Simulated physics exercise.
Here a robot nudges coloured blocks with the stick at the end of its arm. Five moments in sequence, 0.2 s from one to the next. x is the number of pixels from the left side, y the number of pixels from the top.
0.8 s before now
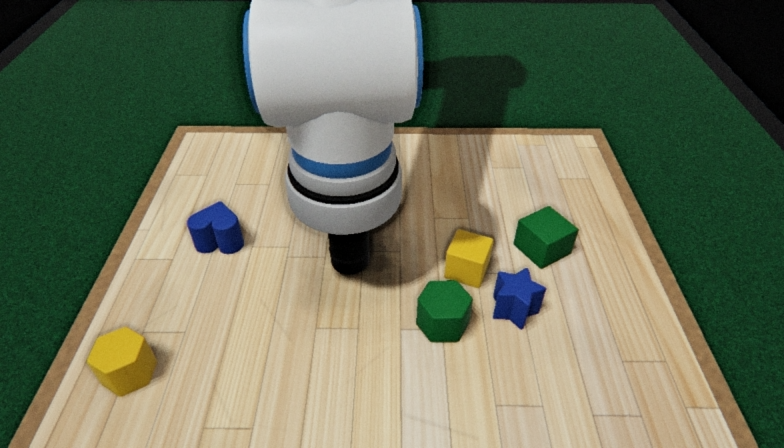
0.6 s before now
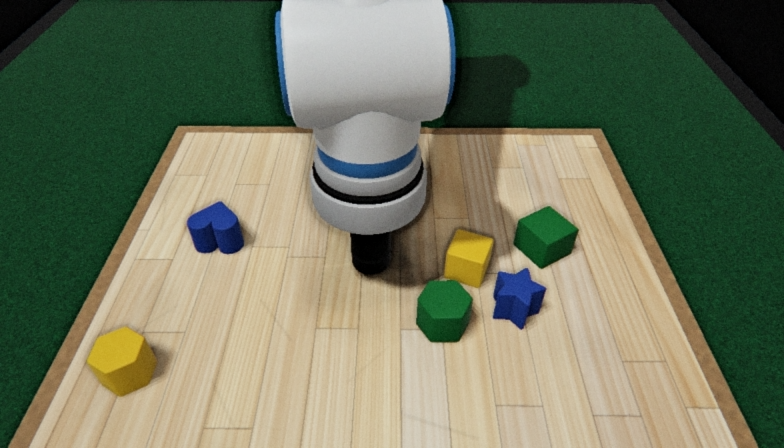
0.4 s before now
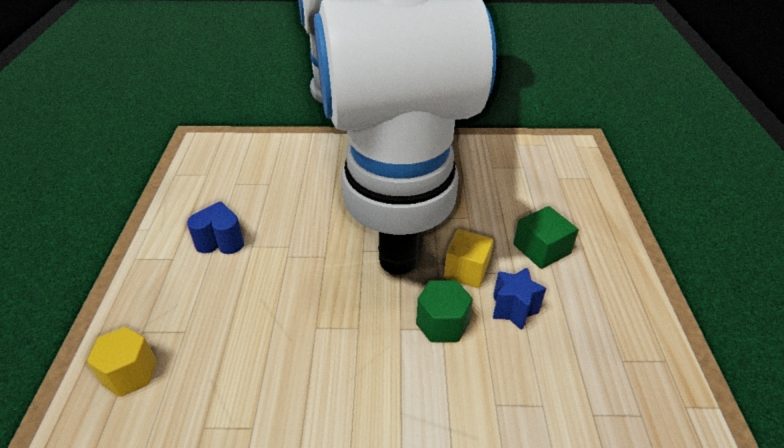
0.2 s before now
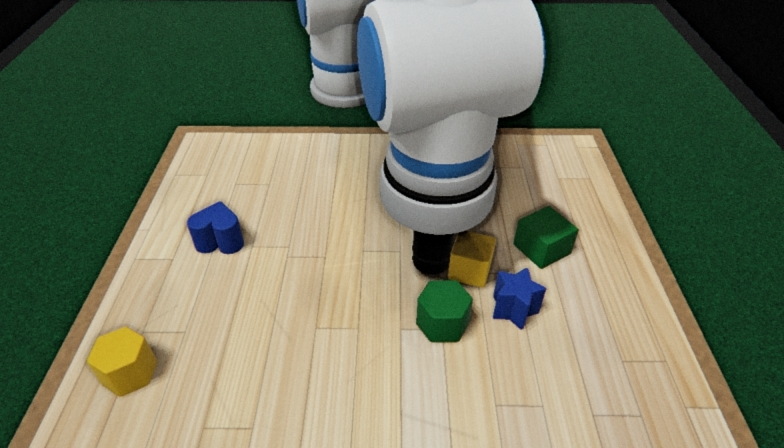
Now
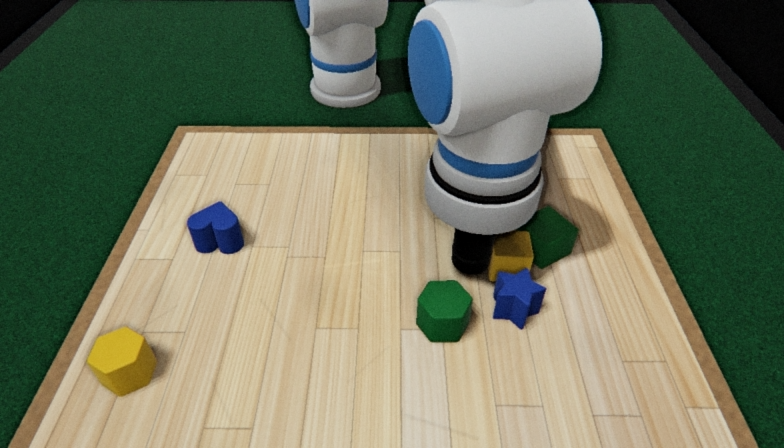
At first, a white robot arm holds its black stick upright on a wooden board, left of a cluster of green, yellow and blue blocks. The arm slides steadily right, reaches the yellow four-sided block and pushes it a short way right, close beside the green four-sided block and above the blue star.
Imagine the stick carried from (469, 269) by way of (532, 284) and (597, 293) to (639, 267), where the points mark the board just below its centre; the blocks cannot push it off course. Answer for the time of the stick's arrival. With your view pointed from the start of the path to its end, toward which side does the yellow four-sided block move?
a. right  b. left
b
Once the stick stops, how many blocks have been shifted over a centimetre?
2 blocks.
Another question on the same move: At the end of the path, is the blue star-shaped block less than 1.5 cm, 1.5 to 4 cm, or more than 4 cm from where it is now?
It shifts by less than 1.5 cm.
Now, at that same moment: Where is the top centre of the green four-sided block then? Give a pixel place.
Most likely (577, 202).
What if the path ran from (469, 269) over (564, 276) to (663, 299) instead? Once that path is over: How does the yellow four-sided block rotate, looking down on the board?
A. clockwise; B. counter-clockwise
It's B.
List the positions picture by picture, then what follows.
In the first picture, tip of the stick at (350, 262), middles of tops, green hexagon at (445, 298), yellow four-sided block at (471, 245), blue star-shaped block at (520, 284), green four-sided block at (549, 224).
In the second picture, stick at (371, 262), nothing pushed.
In the third picture, stick at (398, 262), nothing pushed.
In the fourth picture, stick at (431, 262), yellow four-sided block at (474, 245).
In the fifth picture, stick at (470, 262), green hexagon at (445, 298), yellow four-sided block at (512, 243), blue star-shaped block at (520, 284), green four-sided block at (549, 224).
What follows on the original path. One third of the way, stick at (534, 276); yellow four-sided block at (570, 243), turned 55° anticlockwise; blue star-shaped block at (525, 287), turned 25° clockwise; green four-sided block at (572, 213), turned 20° anticlockwise.
Two thirds of the way, stick at (600, 285); yellow four-sided block at (601, 239), turned 95° anticlockwise; blue star-shaped block at (525, 287), turned 30° clockwise; green four-sided block at (577, 209), turned 50° anticlockwise.
At the end, stick at (642, 260); green hexagon unmoved; yellow four-sided block at (619, 220), turned 130° anticlockwise; blue star-shaped block at (525, 287), turned 30° clockwise; green four-sided block at (577, 202), turned 85° anticlockwise.
